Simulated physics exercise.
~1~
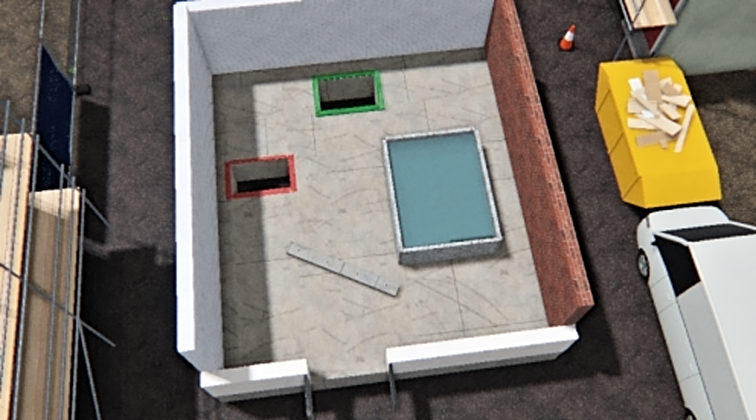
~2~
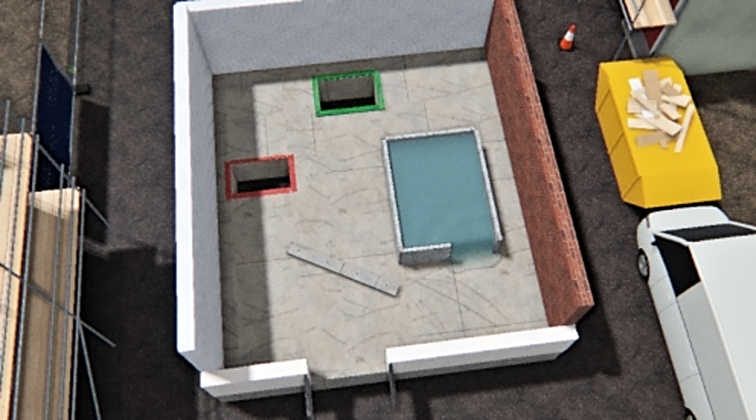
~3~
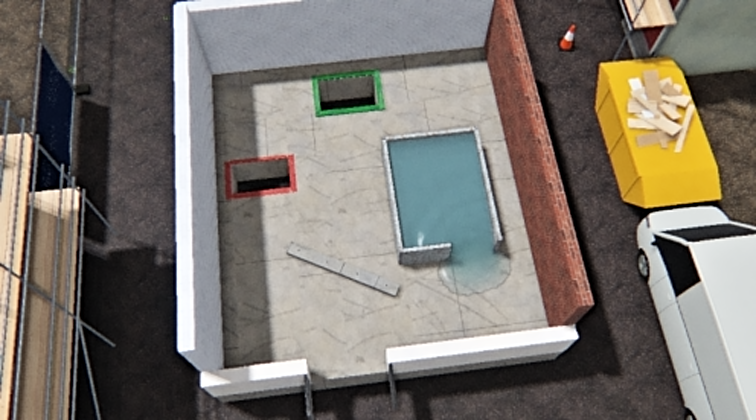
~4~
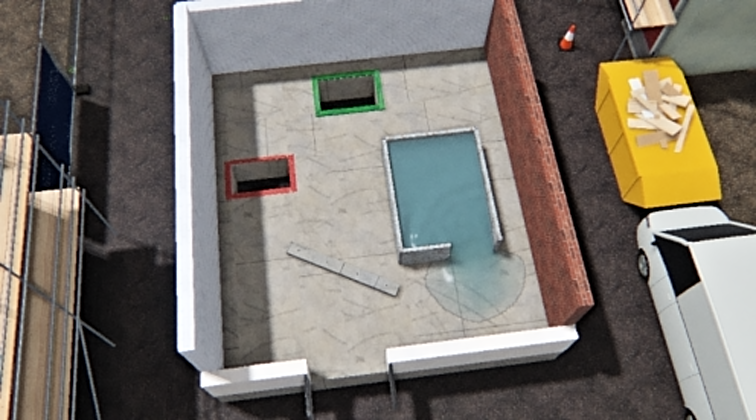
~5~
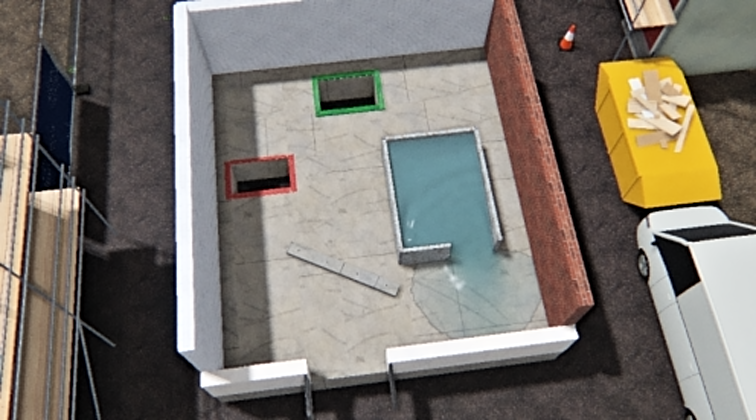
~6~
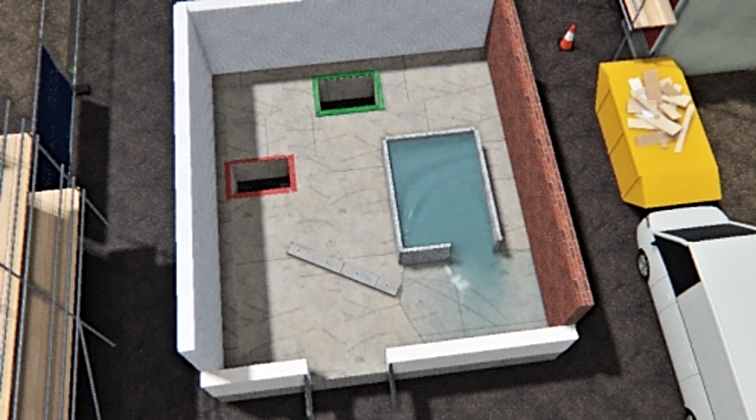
Water pours from a gap that opens at the lower right of a rectangular tank on a walled concrete slab, spreading toward the front and brick walls, while the plank, red-edged and green-edged openings, and vehicle stay still.
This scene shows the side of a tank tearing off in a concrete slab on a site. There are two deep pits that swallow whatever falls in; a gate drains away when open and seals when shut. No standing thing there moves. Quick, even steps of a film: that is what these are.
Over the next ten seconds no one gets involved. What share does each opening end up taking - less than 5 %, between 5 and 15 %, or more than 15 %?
In order: Gate: The middle band, red pit: The middle band, green pit: The bottom band.
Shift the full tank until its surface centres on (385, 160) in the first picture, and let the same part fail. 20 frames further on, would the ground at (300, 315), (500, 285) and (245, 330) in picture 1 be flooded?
Well, first one got wet, second one got wet, third one got wet.
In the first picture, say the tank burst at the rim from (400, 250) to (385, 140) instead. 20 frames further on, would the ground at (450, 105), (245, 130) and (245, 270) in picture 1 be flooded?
Well, the first is missed by the spill, the next hit by the spill, the last hit by the spill.
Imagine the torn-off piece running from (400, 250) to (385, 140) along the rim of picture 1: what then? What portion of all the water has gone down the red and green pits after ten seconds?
The red pit takes 45 per cent and the green pit 2 per cent.
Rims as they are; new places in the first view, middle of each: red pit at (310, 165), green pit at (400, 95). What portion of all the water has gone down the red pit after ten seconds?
Out of a hundred parts, 4 go to red.
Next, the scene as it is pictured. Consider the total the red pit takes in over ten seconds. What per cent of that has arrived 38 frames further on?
Estimate: Roughly 20 %.
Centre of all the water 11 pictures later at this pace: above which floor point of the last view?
The centre of mass sits at about (452, 244).
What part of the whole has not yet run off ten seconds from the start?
78 % or so.
A moment on, water covers 15 % of the floor; the gate 0 %, the red pit 0 %, the green pit 0 %.
Next, water covers 20 % of the floor; the gate 0 %, the red pit 0 %, the green pit 0 %.
Then, water covers 40 % of the floor; the gate 1 %, the red pit 0 %, the green pit 0 %.
Later, water covers 60 % of the floor; the gate 4 %, the red pit 3 %, the green pit 0 %.
In the end, water covers 85 % of the floor; the gate 8 %, the red pit 13 %, the green pit 1 %.
